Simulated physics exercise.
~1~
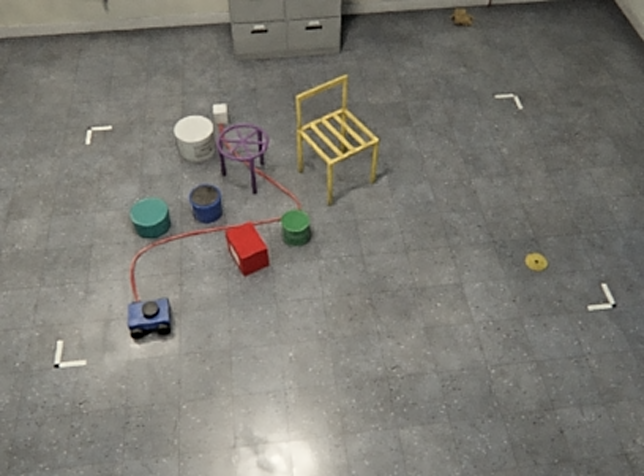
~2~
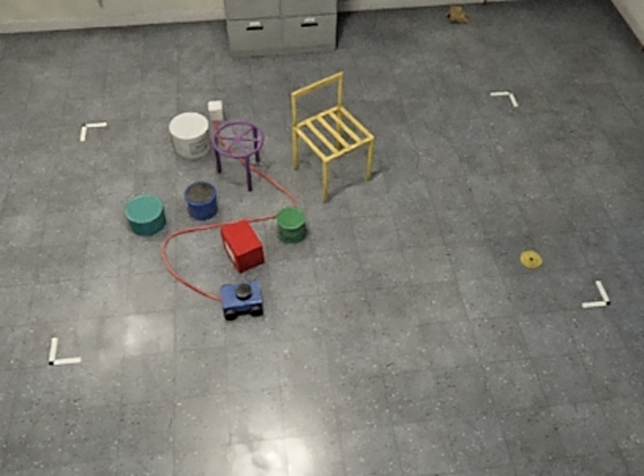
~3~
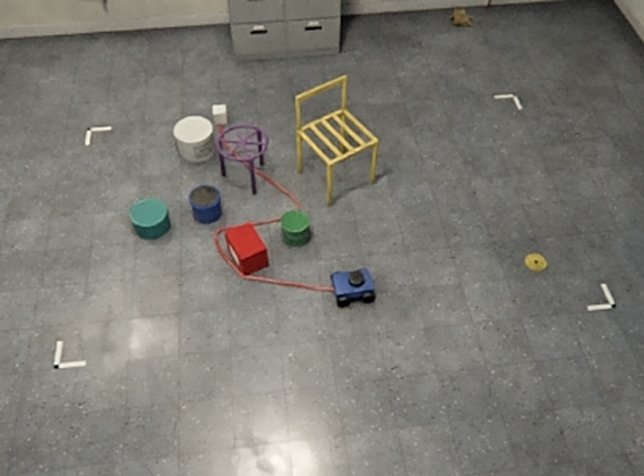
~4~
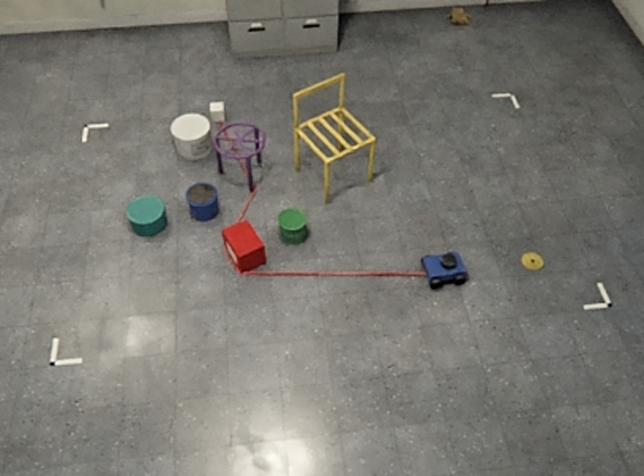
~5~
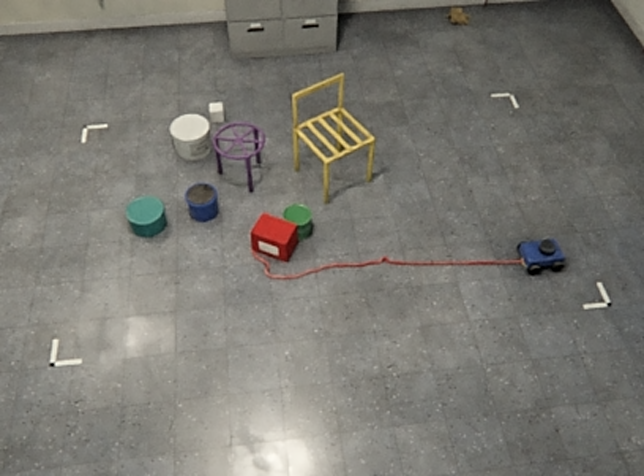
A yellow chair stands near the middle of a grey tiled floor, seen from above, with a purple stool, white, blue and teal buckets to its left, and a green bucket and red box in front. A small blue cart at the lower left trails a red cord that winds back among them toward the stool. The cart moves steadily right, passing in front of the box, and the cord wraps around the box and pulls straight. As the cart continues toward the right-hand corner mark, the box shifts right against the green bucket. Finally the cord lies loose from the stool, its end by the box.
